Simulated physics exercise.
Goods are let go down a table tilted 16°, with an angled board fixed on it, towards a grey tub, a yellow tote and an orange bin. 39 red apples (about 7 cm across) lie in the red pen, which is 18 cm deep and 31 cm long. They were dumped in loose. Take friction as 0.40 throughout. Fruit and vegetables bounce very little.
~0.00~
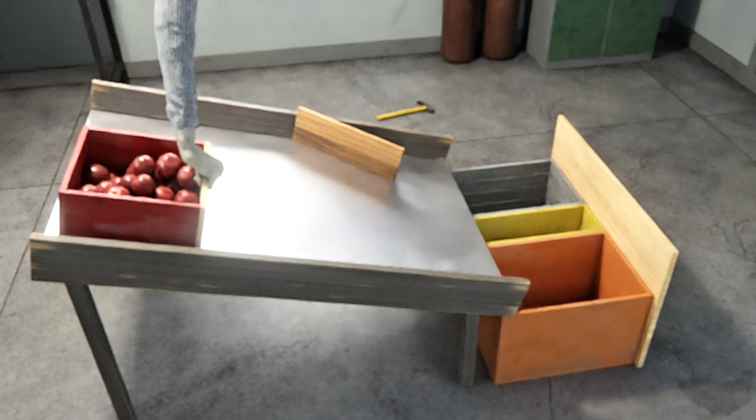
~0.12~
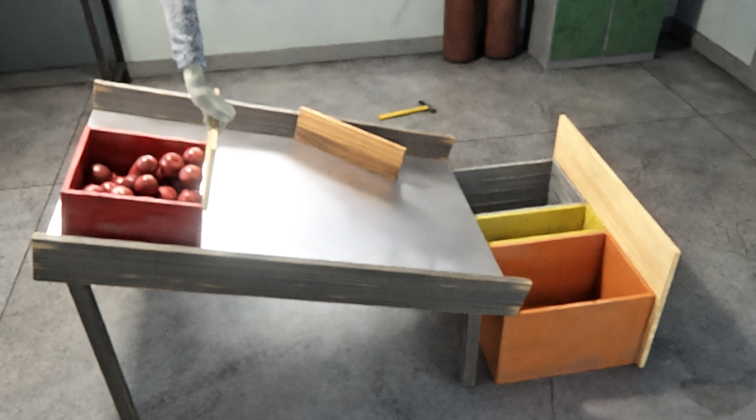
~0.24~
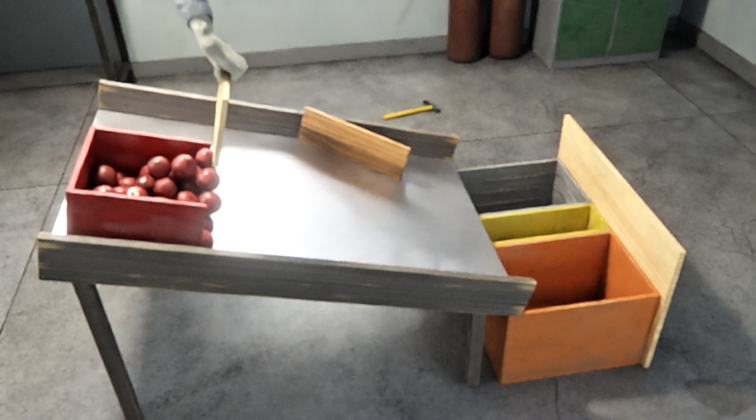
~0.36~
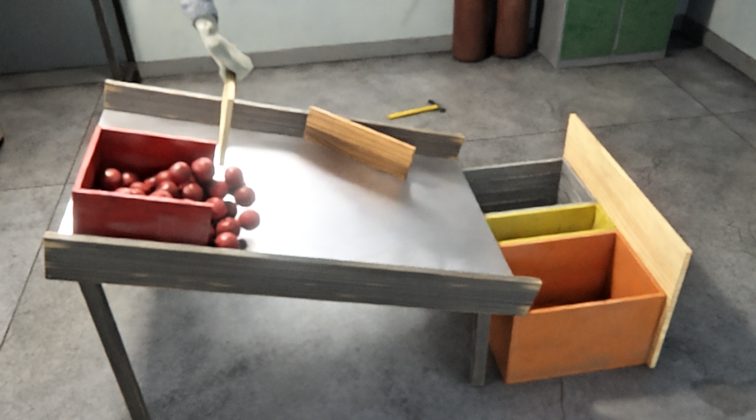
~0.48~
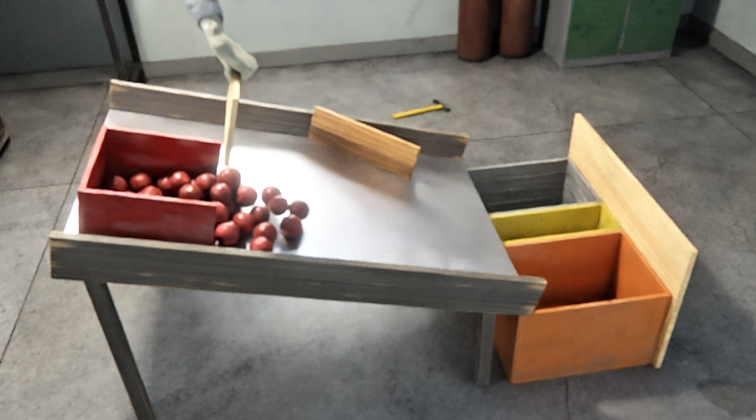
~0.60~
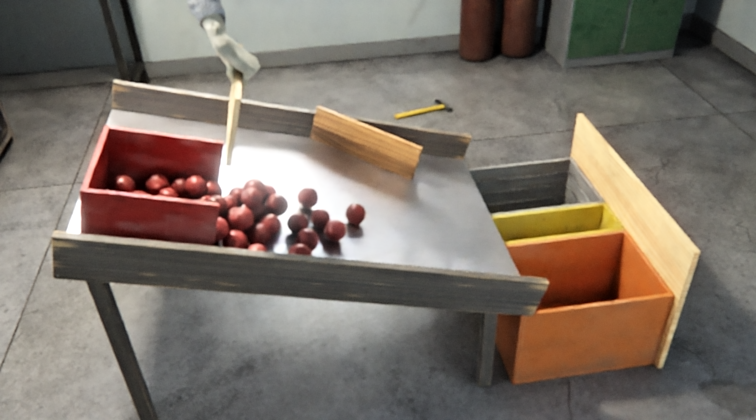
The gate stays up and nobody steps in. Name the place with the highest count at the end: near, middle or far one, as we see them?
It is the orange bin, the closest one.
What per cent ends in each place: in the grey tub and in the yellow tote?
About 5 and 25 per cent.
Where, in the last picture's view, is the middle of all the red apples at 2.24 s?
Near (591, 310).
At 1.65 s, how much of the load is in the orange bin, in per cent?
Some 50 per cent by then.
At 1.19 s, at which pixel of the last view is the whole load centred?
At about (390, 232).
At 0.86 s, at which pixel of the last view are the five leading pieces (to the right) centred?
Around (432, 230).
After 0.86 s, 9 still in the red pen and 30 on the slope.
After 1.19 s, 2 in the yellow tote, 4 in the orange bin, 32 on the slope and 1 in the air.
After 1.65 s, 1 in the grey tub, 6 in the yellow tote, 20 in the orange bin, 7 on the slope and 5 in the air.
When it is over (at 2.24 s), 1 in the grey tub, 9 in the yellow tote and 29 in the orange bin.
